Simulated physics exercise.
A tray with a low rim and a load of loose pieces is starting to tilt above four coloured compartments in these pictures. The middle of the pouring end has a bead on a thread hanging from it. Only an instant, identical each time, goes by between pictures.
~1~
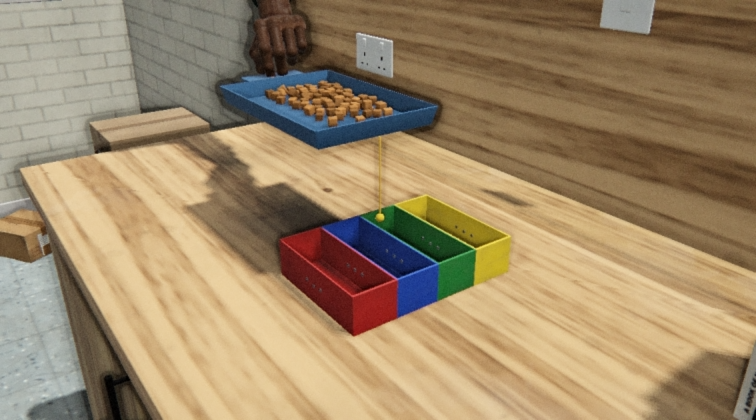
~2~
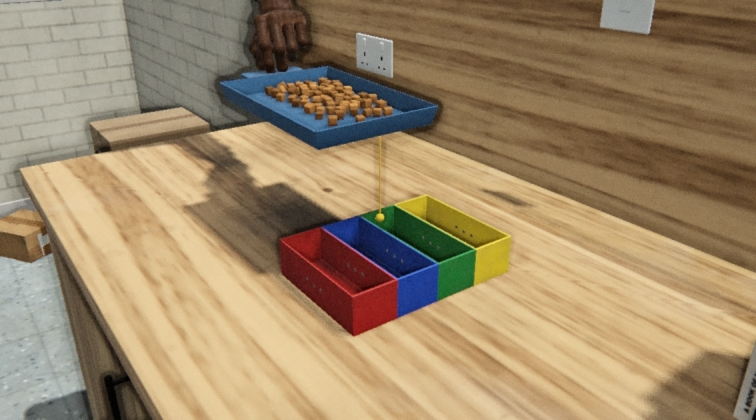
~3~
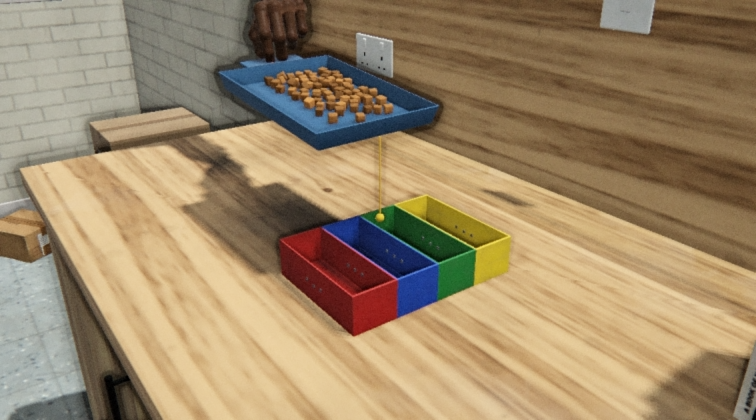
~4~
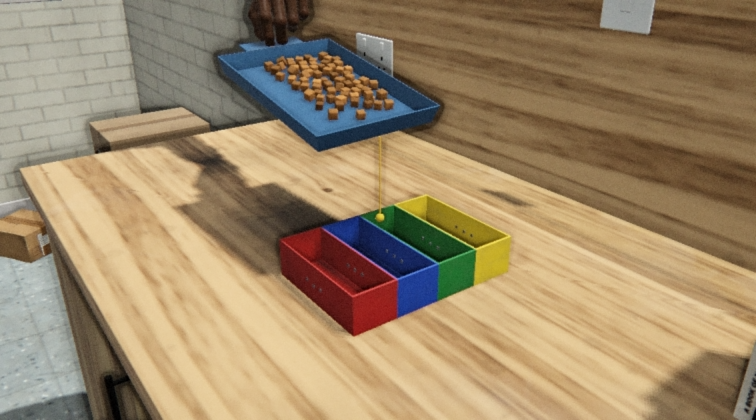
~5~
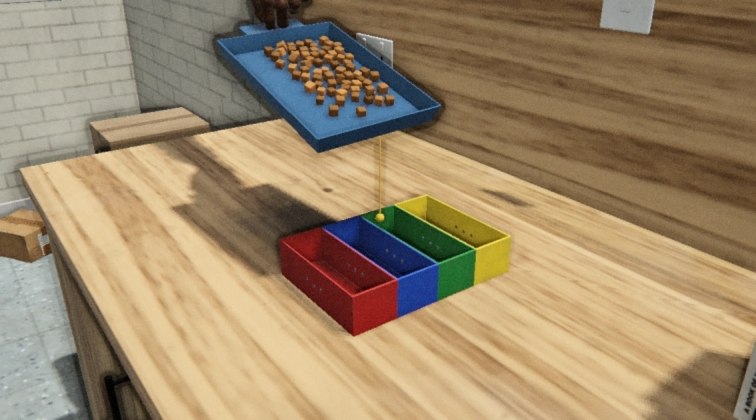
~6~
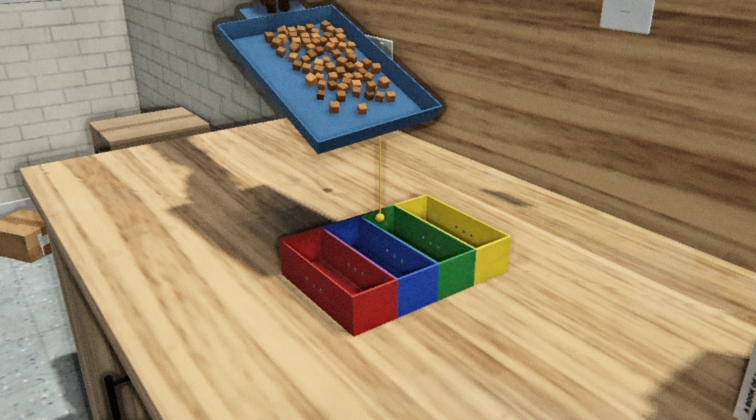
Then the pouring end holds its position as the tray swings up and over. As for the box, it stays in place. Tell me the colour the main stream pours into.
The main stream pours into the red cell.
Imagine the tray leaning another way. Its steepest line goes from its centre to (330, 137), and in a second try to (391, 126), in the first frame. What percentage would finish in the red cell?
Lab note: Case 1 near 70 %, case 2 near 0 %.
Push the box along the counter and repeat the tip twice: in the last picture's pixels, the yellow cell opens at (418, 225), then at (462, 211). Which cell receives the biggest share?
First place: The cell in blue; second place: That red cell.
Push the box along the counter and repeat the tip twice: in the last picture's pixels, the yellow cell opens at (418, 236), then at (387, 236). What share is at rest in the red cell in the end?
Trial 1 about 0 %, trial 2 about 0 %.
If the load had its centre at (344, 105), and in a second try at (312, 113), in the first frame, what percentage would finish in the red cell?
Shares in turn: 40 % and 40 %.
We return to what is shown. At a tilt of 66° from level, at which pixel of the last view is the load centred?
I'd mark it close to (361, 122).
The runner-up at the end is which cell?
The blue one.
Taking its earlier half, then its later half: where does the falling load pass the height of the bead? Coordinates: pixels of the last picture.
I'd put it at roughly (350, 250), and after that at roughly (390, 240).
Soon, tray tipped steeply; nearly all on the tray; a small part falling or outside the box.
A while on, tray tipped past a quarter turn; about half on the tray; a small part in the red cell; a small part in the blue cell; a stray few in the green cell; about a quarter falling or outside the box.
Towards the end, tray tipped past a quarter turn; about half in the red cell; about a third in the blue cell; a small part in the green cell; a stray few in the yellow cell; a stray few falling or outside the box.
Finally, tray tipped past a quarter turn; about half in the red cell; about a third in the blue cell; a small part in the green cell; a stray few in the yellow cell; a stray few outside the box.
